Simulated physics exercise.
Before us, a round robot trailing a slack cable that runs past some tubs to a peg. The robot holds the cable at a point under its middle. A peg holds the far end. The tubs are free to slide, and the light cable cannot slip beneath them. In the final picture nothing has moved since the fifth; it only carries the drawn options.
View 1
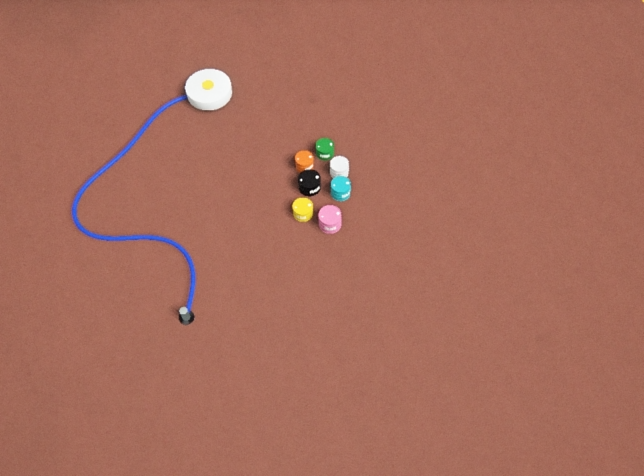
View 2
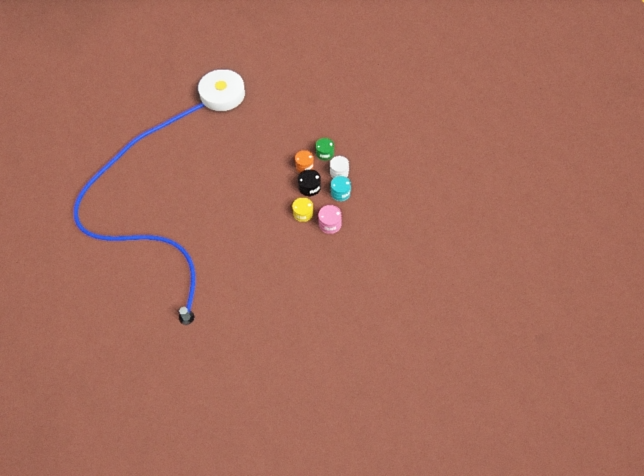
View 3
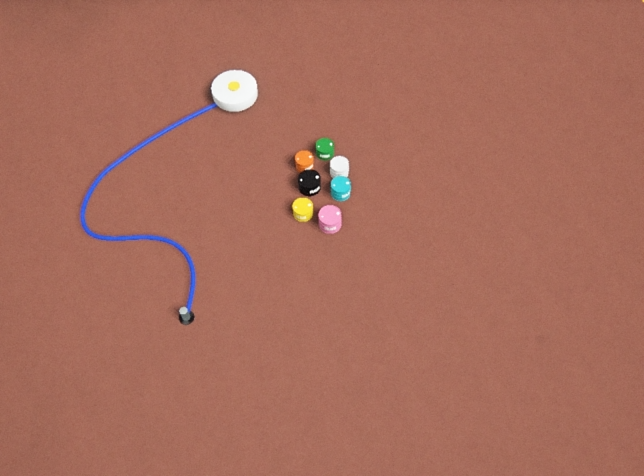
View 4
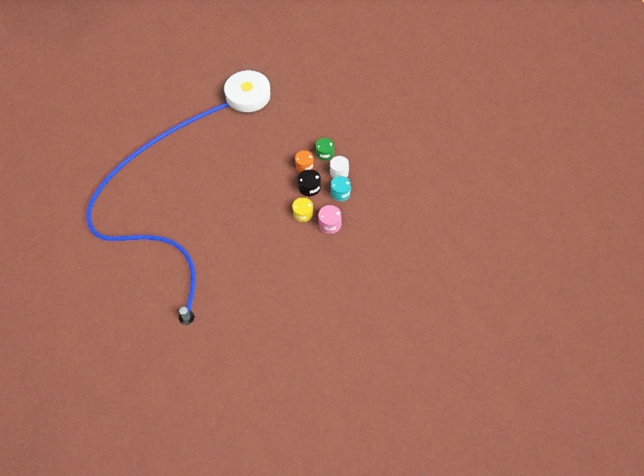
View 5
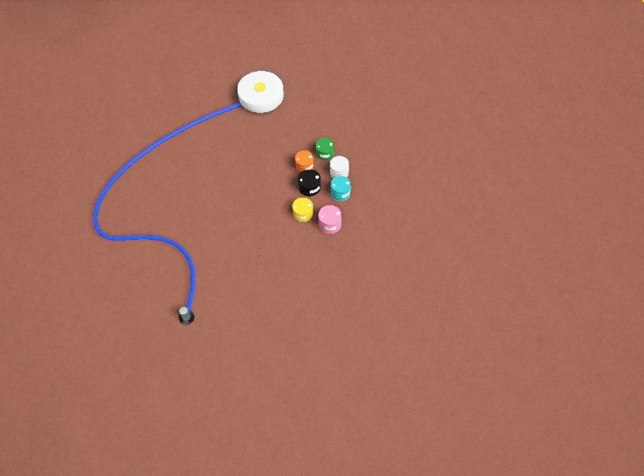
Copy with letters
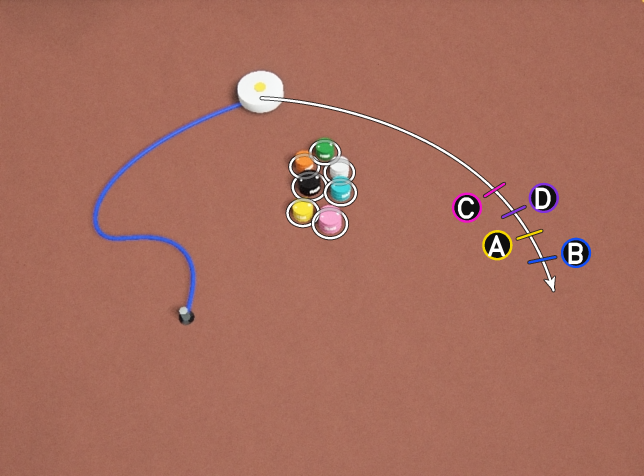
On a reddish-brown surface, a round white piece with a yellow dot slides steadily to the right, drawing one end of a curved blue cable along, while the cable's lower end stays at a peg and seven small colored tubs remain still.
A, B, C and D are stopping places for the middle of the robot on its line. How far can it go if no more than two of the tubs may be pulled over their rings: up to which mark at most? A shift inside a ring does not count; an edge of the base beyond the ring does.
C is the last stop within the limit.
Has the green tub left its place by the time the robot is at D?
By then, yes.
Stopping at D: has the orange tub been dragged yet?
Yes.
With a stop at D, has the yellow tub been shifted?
No.
On the marked copy, A at (529, 235); B at (542, 260); C at (494, 190); D at (514, 212); the route from (261, 98) via (438, 148) to (554, 291).
Taking C. A third of the way, robot (348, 107).
Two thirds of the way, robot (432, 139).
When it is over, robot (496, 185); green tub (327, 156); one over the rings.
As for the rest, A has five over the rings; B has six over the rings; D has four over the rings.
